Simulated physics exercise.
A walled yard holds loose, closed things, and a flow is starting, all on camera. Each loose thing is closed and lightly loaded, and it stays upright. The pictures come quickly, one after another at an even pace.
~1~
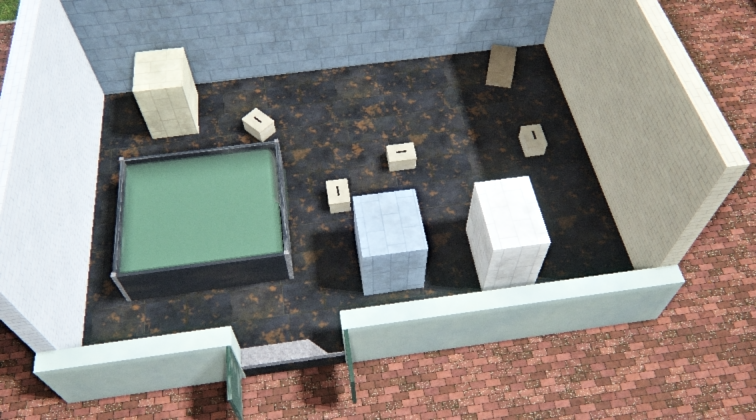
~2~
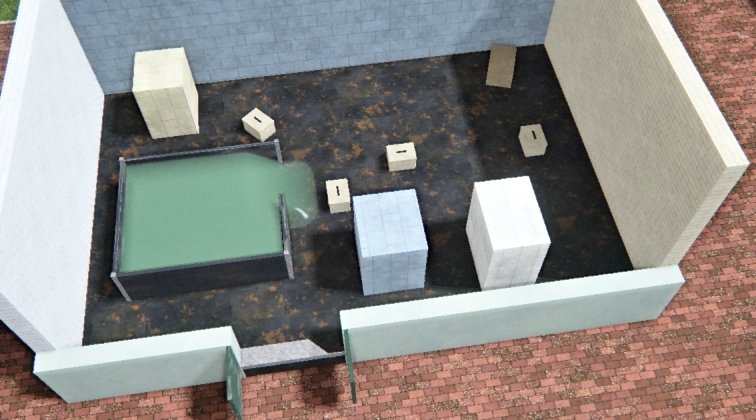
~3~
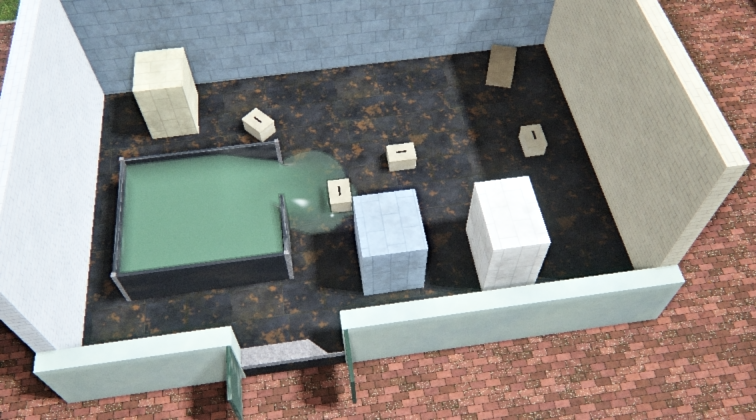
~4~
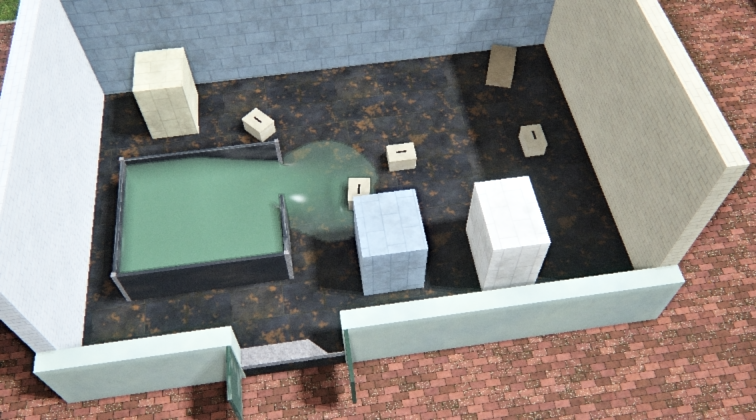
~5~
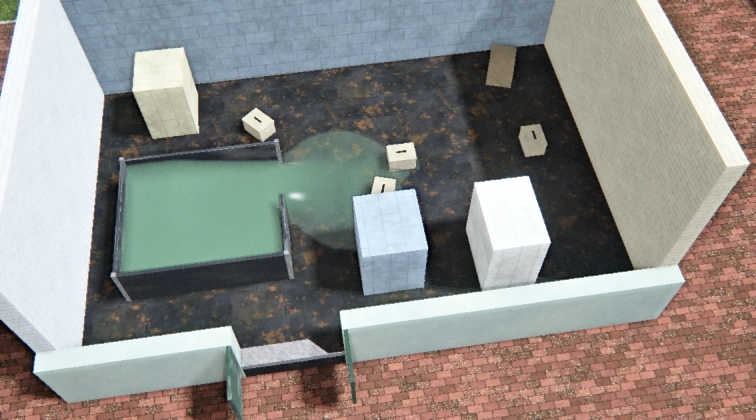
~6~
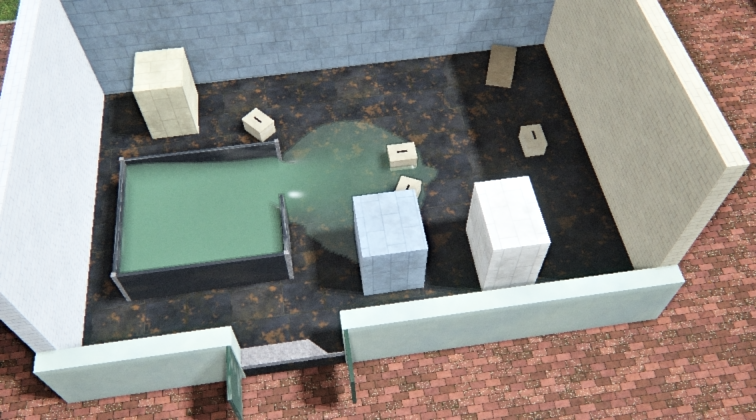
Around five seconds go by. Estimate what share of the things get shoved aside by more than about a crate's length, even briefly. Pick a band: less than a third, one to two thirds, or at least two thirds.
The fraction is at least two thirds of them.
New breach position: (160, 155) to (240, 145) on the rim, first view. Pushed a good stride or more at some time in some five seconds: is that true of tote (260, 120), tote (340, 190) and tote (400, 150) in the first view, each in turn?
Results in order: Moved that far / stayed within it / stayed within it.
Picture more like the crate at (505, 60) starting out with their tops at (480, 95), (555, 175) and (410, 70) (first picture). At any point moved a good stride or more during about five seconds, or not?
So, in order, the copies go a long way, a long way, a long way.
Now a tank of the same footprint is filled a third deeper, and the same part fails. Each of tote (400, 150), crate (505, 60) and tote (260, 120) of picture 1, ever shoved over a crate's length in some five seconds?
First: Goes past it; second: Goes past it; third: Falls short.
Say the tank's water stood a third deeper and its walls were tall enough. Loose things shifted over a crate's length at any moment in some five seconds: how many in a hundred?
80 per cent.
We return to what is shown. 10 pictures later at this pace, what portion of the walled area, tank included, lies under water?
It comes to some 55 in a hundred.
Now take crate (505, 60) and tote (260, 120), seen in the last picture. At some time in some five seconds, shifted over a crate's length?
Taking them as you listed them, I'd say travelled that much for the first and too little for the second.
A moment on, 1 of 5 are well off their spots; 0 afloat.
Next, 2 of 5 are well off their spots; 1 afloat.
Later, 4 of 5 are well off their spots; 3 afloat.
In the end, 3 of 5 are well off their spots, and 4 have been at some point; 4 afloat.
